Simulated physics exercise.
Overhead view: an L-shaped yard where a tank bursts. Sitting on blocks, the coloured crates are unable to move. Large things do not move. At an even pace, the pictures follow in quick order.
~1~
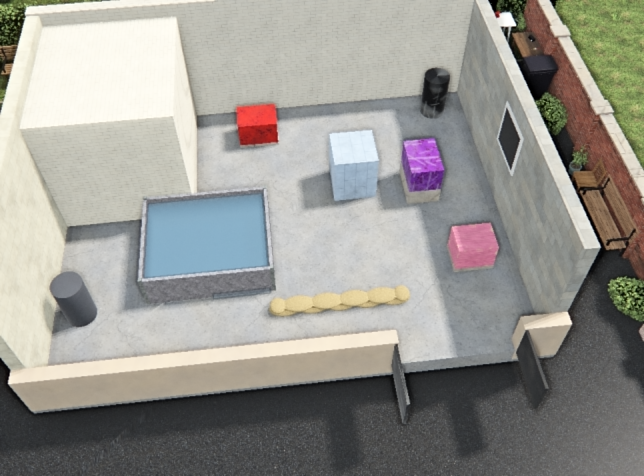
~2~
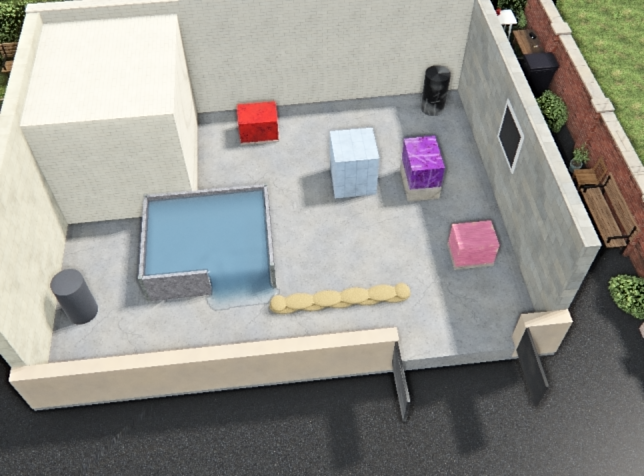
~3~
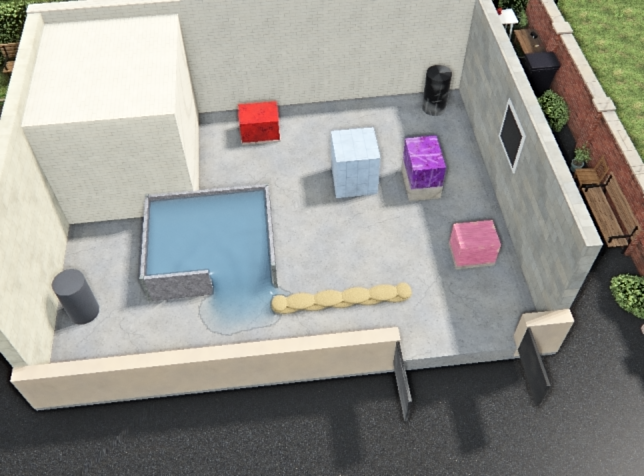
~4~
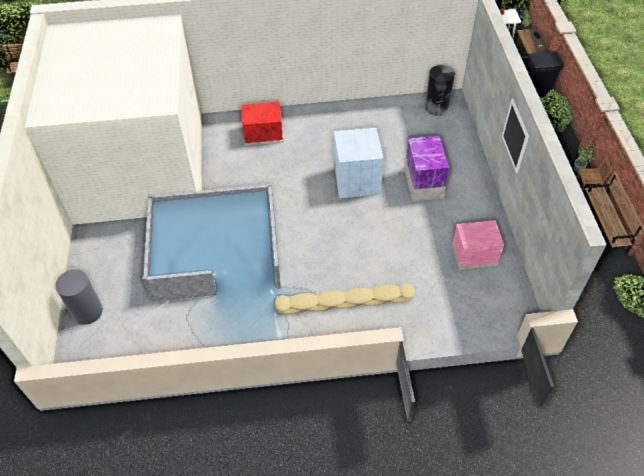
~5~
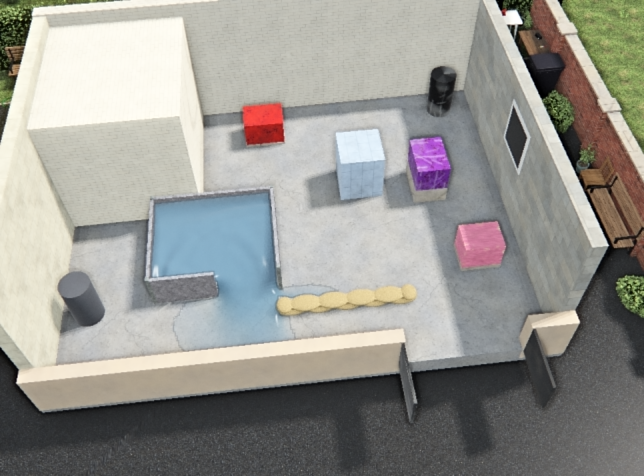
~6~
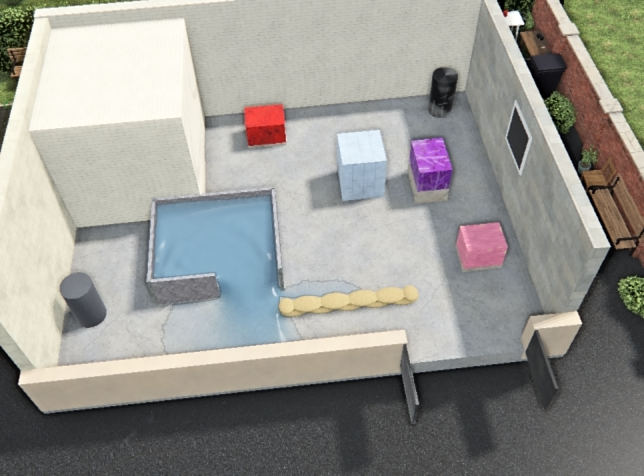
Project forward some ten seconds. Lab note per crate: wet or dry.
Outcome: Most likely the purple crate remains untouched, most likely the pink crate gets water on it, most likely the red crate remains untouched.
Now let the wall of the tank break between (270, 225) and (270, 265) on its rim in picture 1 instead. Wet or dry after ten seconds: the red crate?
Result: Red is swamped.
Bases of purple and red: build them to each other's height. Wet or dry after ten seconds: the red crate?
My reading: Red crate is spared.
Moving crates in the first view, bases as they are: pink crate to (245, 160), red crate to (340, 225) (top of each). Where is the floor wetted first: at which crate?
I would go with the red-painted one.
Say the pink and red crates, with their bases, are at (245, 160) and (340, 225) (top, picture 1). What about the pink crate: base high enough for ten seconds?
Looking at it, pink is never reached.
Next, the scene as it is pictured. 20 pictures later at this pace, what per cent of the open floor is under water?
Close to 40 percent, by my reckoning.
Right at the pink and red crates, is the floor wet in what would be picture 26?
Estimate - pink crate: Hit, red crate: Spared.
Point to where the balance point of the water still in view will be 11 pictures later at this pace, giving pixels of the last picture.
Roughly (237, 293).
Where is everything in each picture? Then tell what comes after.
In the first picture, the water tank at (206, 234) is whole and still.
In the second picture, the front is at (212, 303), out from the gap at (241, 281).
In the third picture, water pours out at (243, 283) and has run to (217, 328).
In the fourth picture, water pours out at (246, 284) and has run to a hidden place.
In the fifth picture, water pours out at (248, 285) and has run to a hidden place.
In the sixth picture, water pours out at (250, 286) and has run to a hidden place.
A moment on, water covers 15 % of the floor; the purple crate not reached, the pink crate not reached, the red crate not reached.
Next, water covers 30 % of the floor; the purple crate not reached, the pink crate not reached, the red crate not reached.
Then, water covers 40 % of the floor; the purple crate not reached, the pink crate water round its plinth, the red crate not reached.
Later, water covers 55 % of the floor; the purple crate water round its plinth, the pink crate water round its plinth, the red crate not reached.
In the end, water covers 75 % of the floor; the purple crate stayed above the water, the pink crate was topped, the red crate stayed above the water.
